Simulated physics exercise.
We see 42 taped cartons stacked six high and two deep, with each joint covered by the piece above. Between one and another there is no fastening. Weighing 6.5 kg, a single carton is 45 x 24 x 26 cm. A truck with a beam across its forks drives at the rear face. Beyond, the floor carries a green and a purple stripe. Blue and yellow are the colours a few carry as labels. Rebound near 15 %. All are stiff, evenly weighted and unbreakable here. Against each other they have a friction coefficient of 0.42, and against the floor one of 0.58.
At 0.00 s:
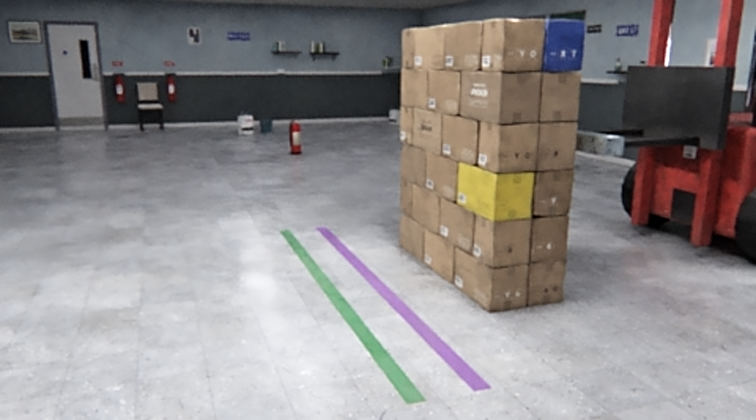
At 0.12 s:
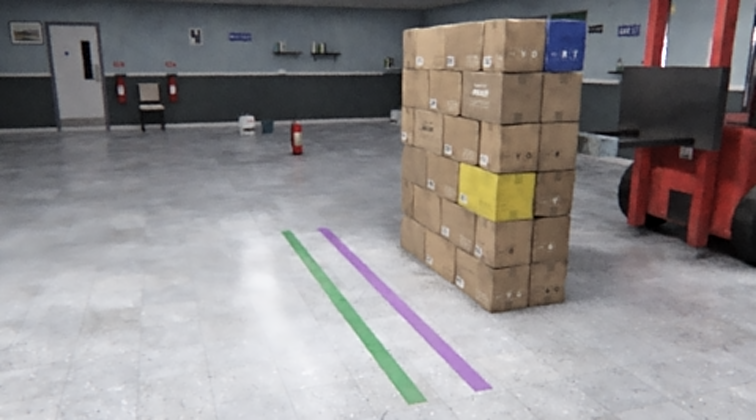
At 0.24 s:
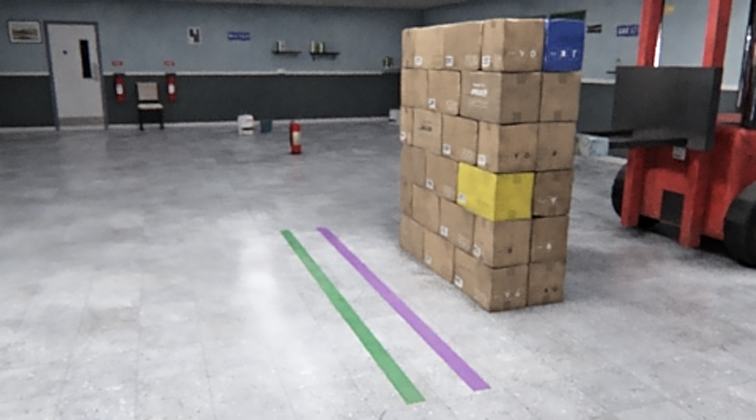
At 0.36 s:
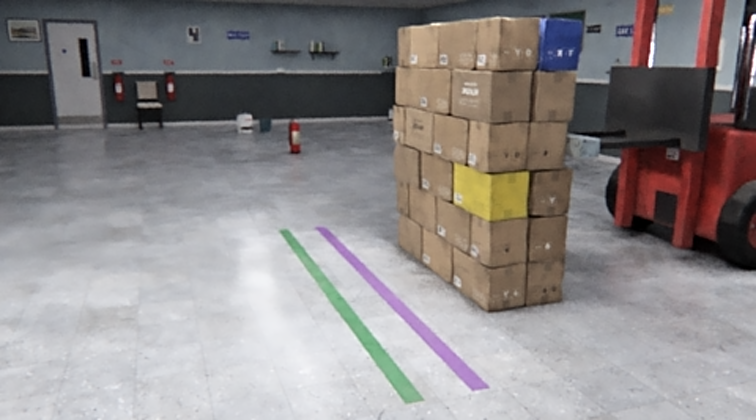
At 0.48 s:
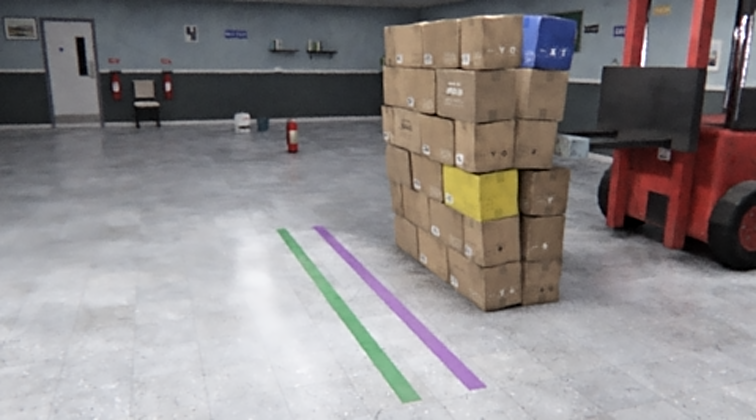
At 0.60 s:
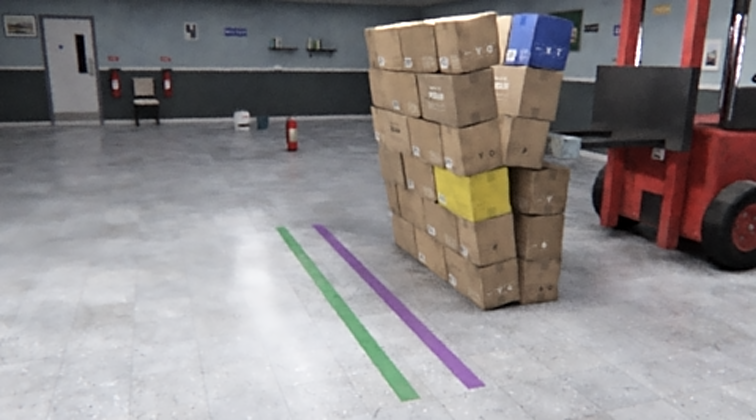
To begin with, a tall stack of brown cartons, with one blue and one yellow among them, stands still as a red forklift closes in from the right. Its dark beam then presses in from behind, and the upper cartons shift left, leaning unevenly toward the purple and green floor stripes as gaps open.
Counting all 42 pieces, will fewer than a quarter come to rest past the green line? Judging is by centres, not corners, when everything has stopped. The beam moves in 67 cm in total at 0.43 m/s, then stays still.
No, more than a quarter do.
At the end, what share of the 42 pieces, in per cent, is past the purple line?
That would be roughly 50 percent of them.
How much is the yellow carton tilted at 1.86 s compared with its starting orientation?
Roughly 90°.
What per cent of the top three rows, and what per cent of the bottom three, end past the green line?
That's 70% up top and 10% at the bottom.
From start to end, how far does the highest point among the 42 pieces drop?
Something like 80 cm, give or take.
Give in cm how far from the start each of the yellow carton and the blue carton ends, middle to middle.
Yellow ends up some 100 cm away; blue ends up some 160 cm away.
Around 0.80 s, none of the 42 cartons past the green line, 39 disturbed; yellow carton tipped 20°; blue carton tipped 9°.
Around 1.06 s, 4 of the 42 cartons past the green line; yellow carton tipped 40°; blue carton tipped 6°.
Around 1.30 s, 11 of the 42 cartons past the green line; yellow carton on its side; blue carton tipped 7°, 41 cm lower.
Around 1.86 s, 16 of the 42 cartons past the green line; yellow carton on its side; blue carton tipped 25°, 1.02 m lower.
Finally (3.2 s), 18 of the 42 cartons past the green line; yellow carton on its side; blue carton on its side. That is 43 per cent. Seen by the last camera, middles, yellow carton near (346, 292), blue carton near (475, 338).
